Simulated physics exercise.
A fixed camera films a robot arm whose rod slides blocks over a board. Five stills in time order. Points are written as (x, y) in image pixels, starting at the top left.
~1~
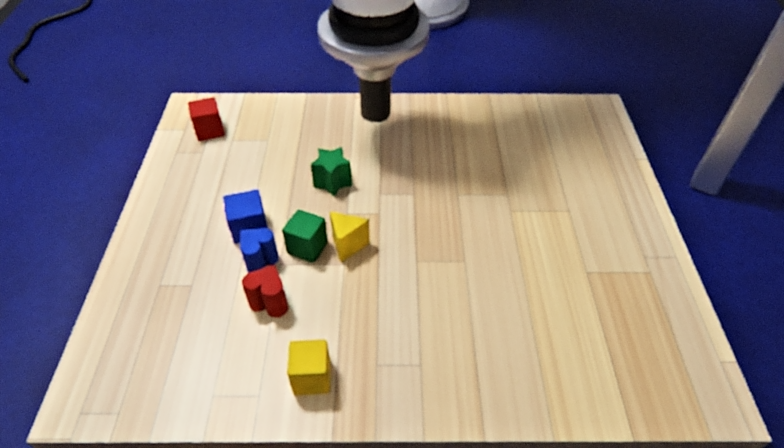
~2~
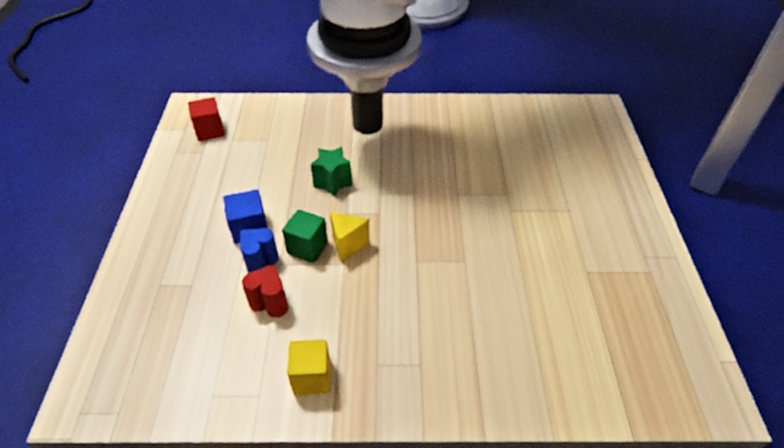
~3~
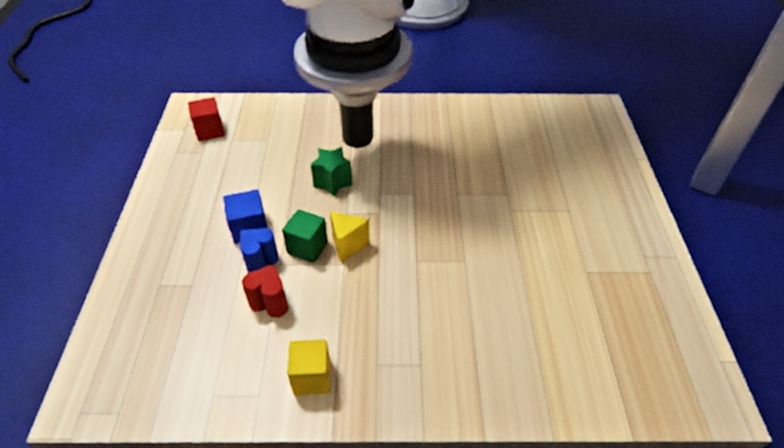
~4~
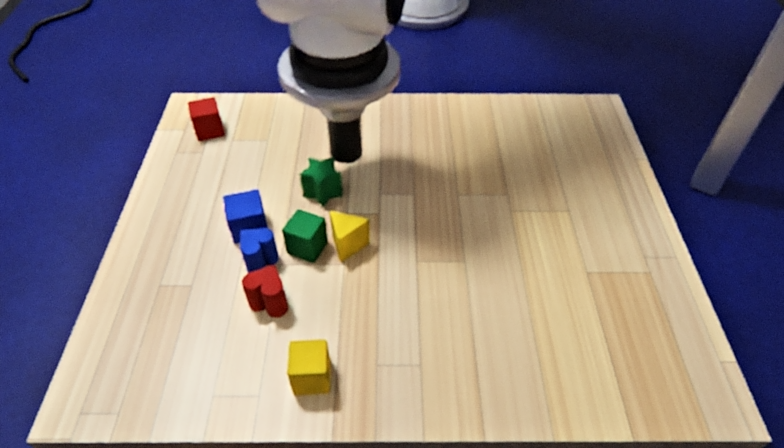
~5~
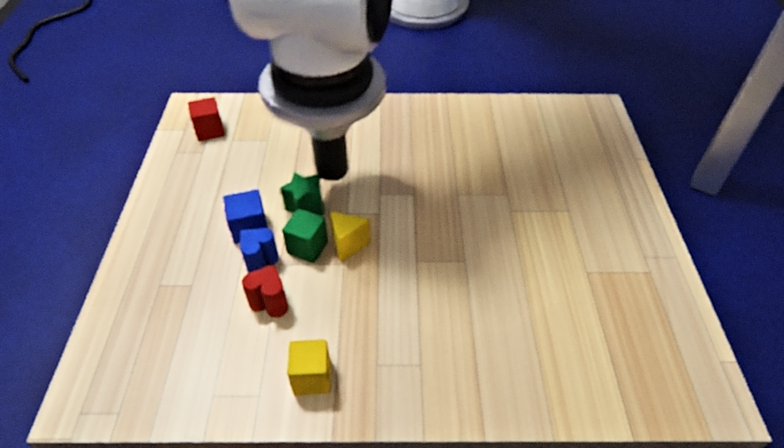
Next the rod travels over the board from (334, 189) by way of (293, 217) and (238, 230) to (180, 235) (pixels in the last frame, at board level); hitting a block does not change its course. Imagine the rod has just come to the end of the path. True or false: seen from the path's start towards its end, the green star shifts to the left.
The statement is true.
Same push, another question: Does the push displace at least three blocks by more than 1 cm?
I expect so.
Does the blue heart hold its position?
That would be a no.
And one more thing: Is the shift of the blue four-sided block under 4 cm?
No, that is not how it ends up.
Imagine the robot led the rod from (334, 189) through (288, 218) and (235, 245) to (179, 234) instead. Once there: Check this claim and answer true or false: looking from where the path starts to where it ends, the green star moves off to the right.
That is false.
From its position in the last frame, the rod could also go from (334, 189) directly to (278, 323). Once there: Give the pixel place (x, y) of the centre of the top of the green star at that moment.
The answer is (278, 210).
The first path, step by step. One third of the way, rod (289, 200); blue four-sided block (226, 211), turned 25° clockwise; blue heart (255, 246), turned 25° clockwise; green star (262, 219), turned 25° anticlockwise.
Two thirds of the way, rod (232, 213); blue four-sided block (188, 221), turned 20° clockwise; blue heart (257, 253), turned 30° clockwise; green star (240, 231), turned 100° anticlockwise.
At the end, rod (172, 217); blue four-sided block (140, 235), turned 50° anticlockwise; blue heart (257, 253), turned 30° clockwise; green star (239, 231), turned 100° anticlockwise; green four-sided block still.
